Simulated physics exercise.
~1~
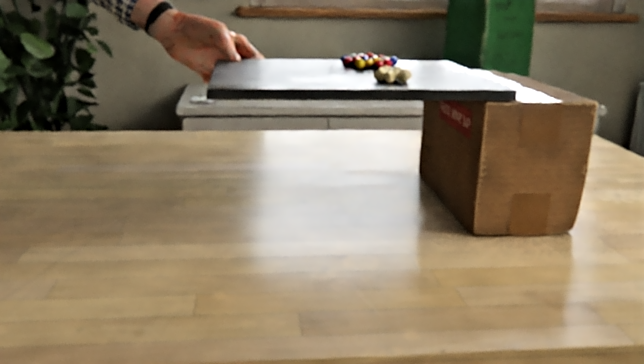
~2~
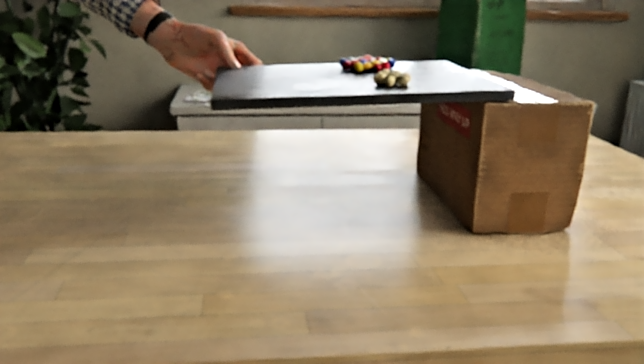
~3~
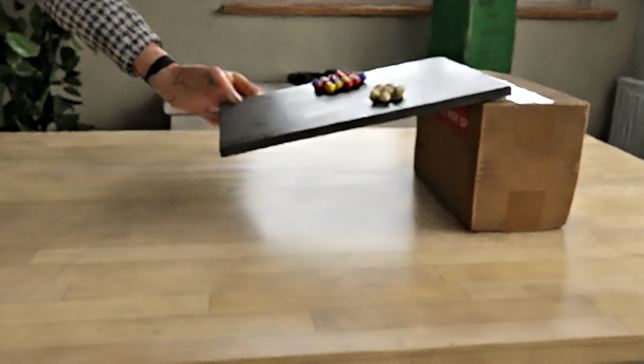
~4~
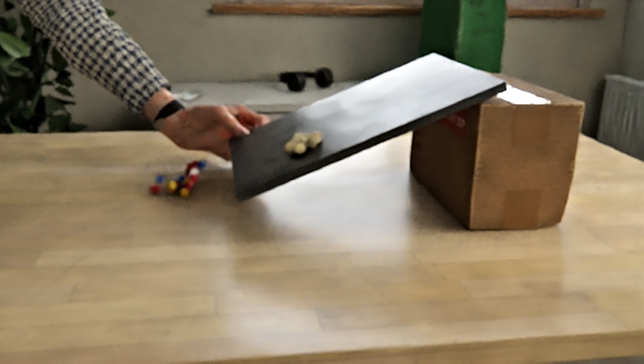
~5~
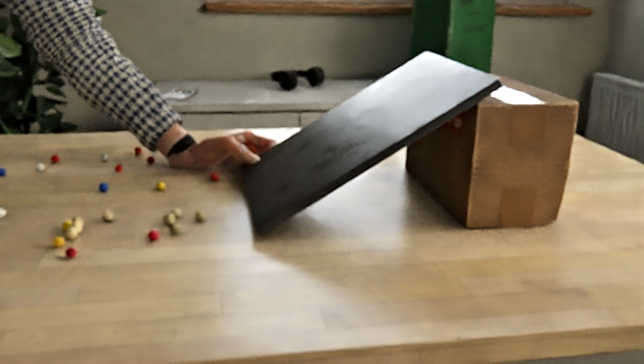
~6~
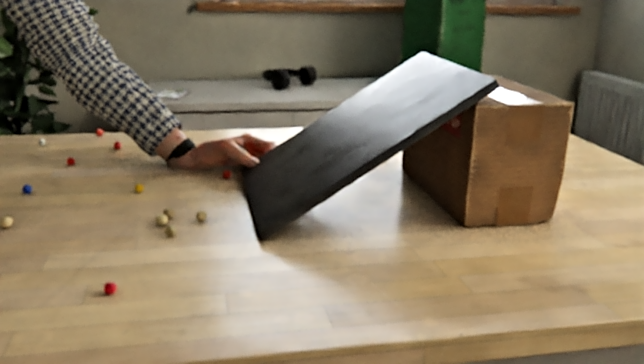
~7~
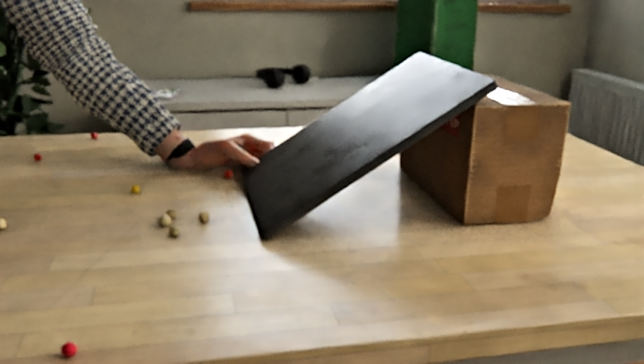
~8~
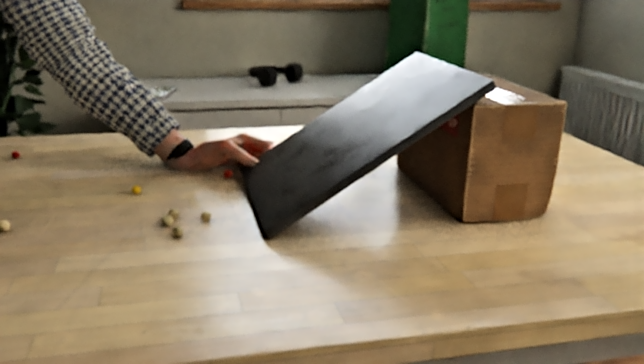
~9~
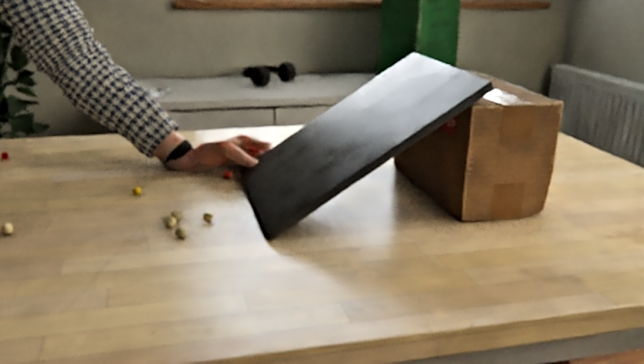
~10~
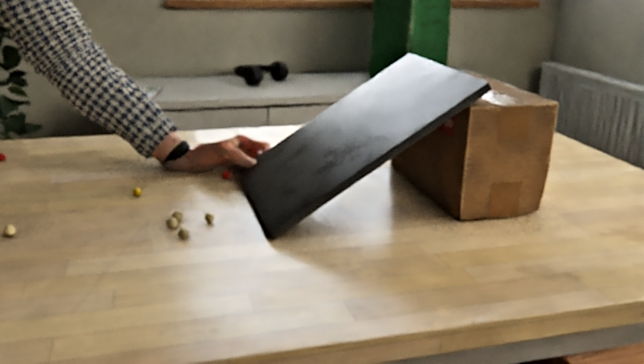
A hand lowers a black board, and colorful beads scatter while several pale ones remain nearby.
